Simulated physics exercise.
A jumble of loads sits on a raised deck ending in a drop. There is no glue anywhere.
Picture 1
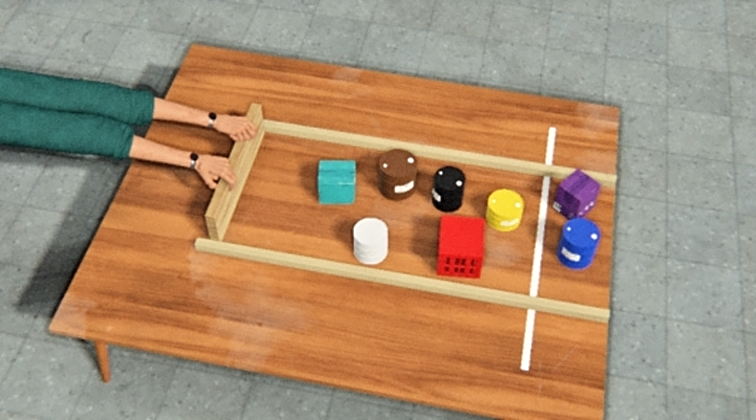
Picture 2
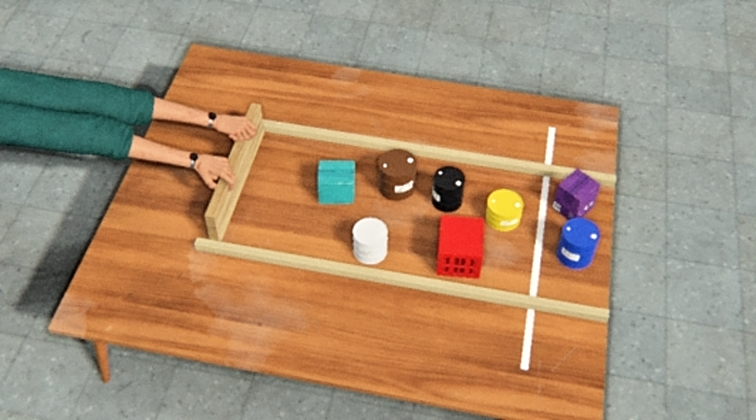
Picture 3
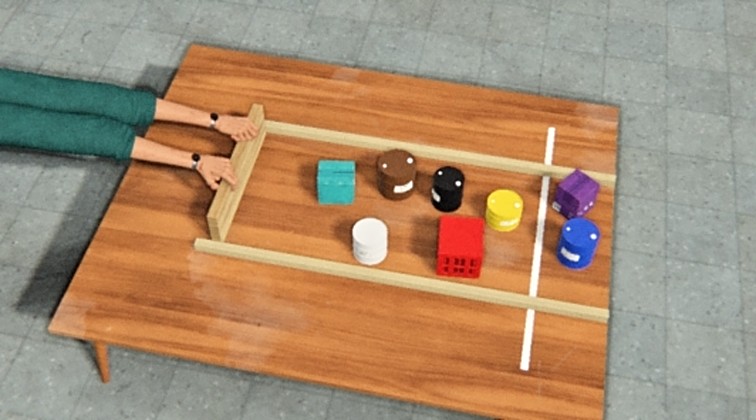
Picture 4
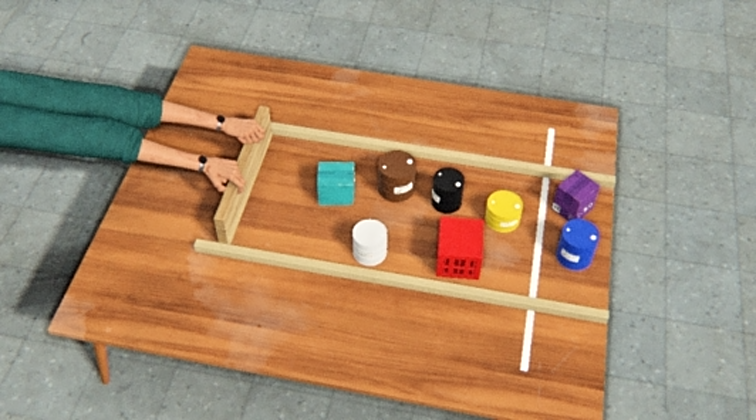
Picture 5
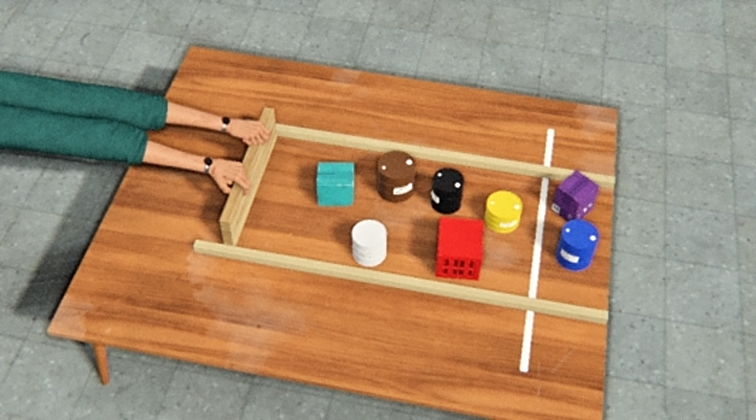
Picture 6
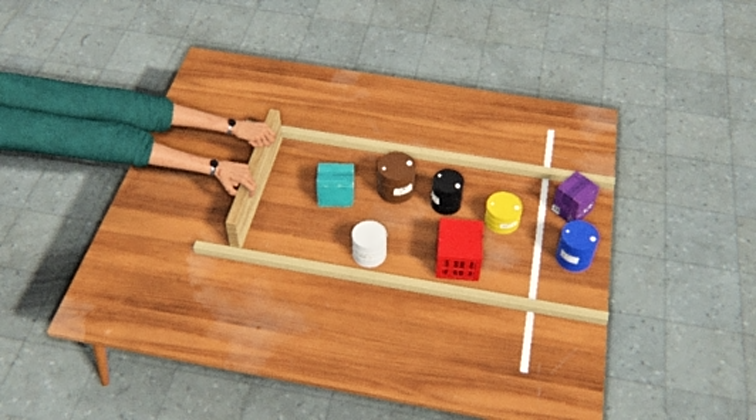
A wooden plank, held by two hands in green sleeves, slid slightly to the right between two rails on a table, while the colourful boxes and canisters ahead of it stayed practically still.
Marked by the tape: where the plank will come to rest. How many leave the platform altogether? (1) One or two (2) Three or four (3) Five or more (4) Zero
One or two.
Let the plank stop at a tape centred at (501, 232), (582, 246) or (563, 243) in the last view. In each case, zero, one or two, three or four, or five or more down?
Taking them in turn, none at all; more than four; 3 or 4.
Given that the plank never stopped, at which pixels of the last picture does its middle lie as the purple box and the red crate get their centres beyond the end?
(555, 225) and (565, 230), more or less.
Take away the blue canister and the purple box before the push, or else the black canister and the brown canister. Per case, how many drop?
The answer is 0 and then 1.
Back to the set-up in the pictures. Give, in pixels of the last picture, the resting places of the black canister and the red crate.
First at (593, 211); second at (585, 262).
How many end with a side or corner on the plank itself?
3 in contact.
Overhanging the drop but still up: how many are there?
The answer comes to 3.
Early on, none off yet; blue canister at rest near (577, 246); purple box at rest near (575, 199); yellow canister at rest near (503, 213).
A while later, none off yet; blue canister travelled a little near (584, 251); purple box at rest near (575, 199); yellow canister travelled well along near (560, 230).
Finally, the number that fall off is one or two; lost, blue canister.
